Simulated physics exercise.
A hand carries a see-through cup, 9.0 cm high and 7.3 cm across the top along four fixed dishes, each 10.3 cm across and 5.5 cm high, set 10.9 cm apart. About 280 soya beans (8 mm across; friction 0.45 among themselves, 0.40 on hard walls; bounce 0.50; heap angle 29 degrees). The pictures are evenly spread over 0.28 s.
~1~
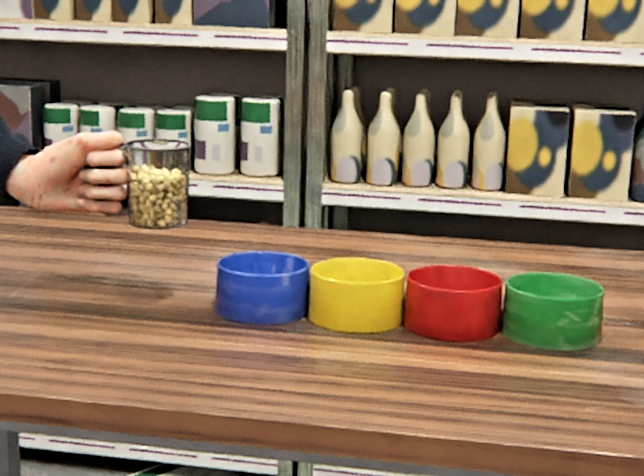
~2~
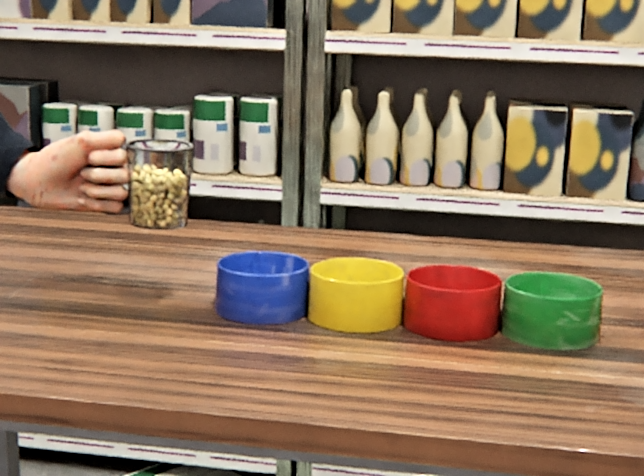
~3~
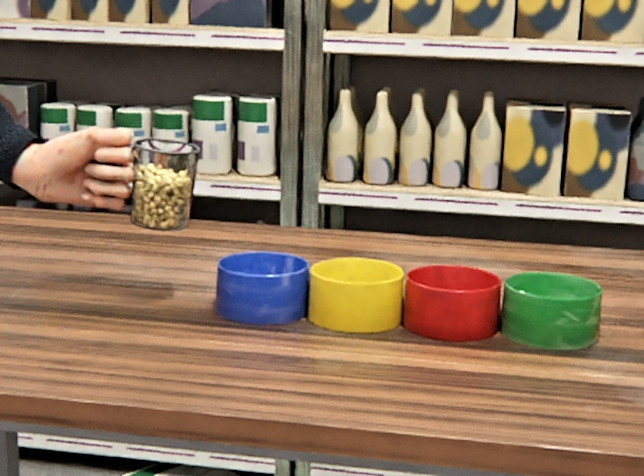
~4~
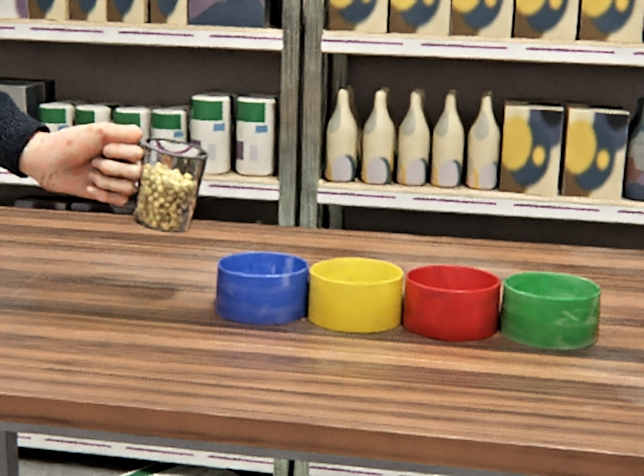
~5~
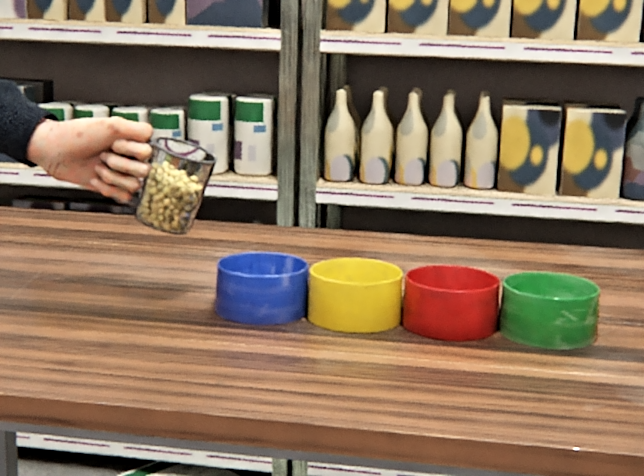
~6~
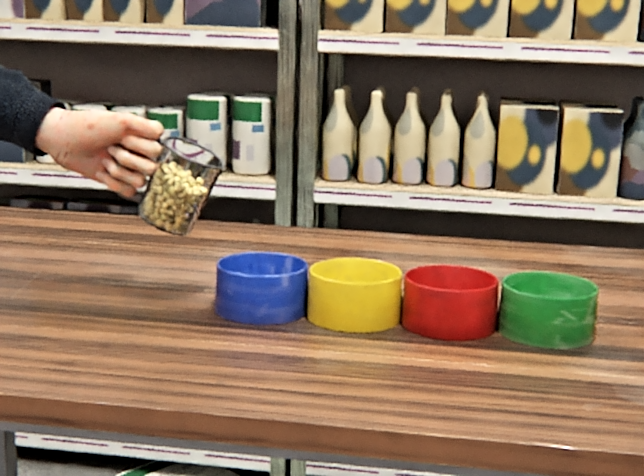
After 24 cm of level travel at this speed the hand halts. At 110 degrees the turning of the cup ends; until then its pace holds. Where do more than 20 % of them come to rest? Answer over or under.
Red dish: Under; blue dish: Under; green dish: Under; yellow dish: Over; on the counter: Under.
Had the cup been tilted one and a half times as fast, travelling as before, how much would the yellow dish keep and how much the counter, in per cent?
In that case yellow 50, counter 10.
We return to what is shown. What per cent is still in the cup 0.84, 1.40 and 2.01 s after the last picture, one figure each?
In turn: 80, 5, 0.
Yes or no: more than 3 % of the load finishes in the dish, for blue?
Blue yes.
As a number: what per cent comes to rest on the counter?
Some 0 per cent.
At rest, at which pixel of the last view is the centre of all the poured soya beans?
Near (359, 304).
Then, 0.84 s after the last picture, tilt 110 degrees; cup holds 80 %, blue 10 %, yellow 5 %.
Then, 1.40 s after the last picture, tilt 110 degrees; cup holds 5 %, blue 10 %, yellow 85 %.
Then, 2.01 s after the last picture, tilt 110 degrees; cup holds 0 %, blue 10 %, yellow 90 %.
In the end, red 0 %, blue 10 %, green 0 %, yellow 90 %, counter 0 %.
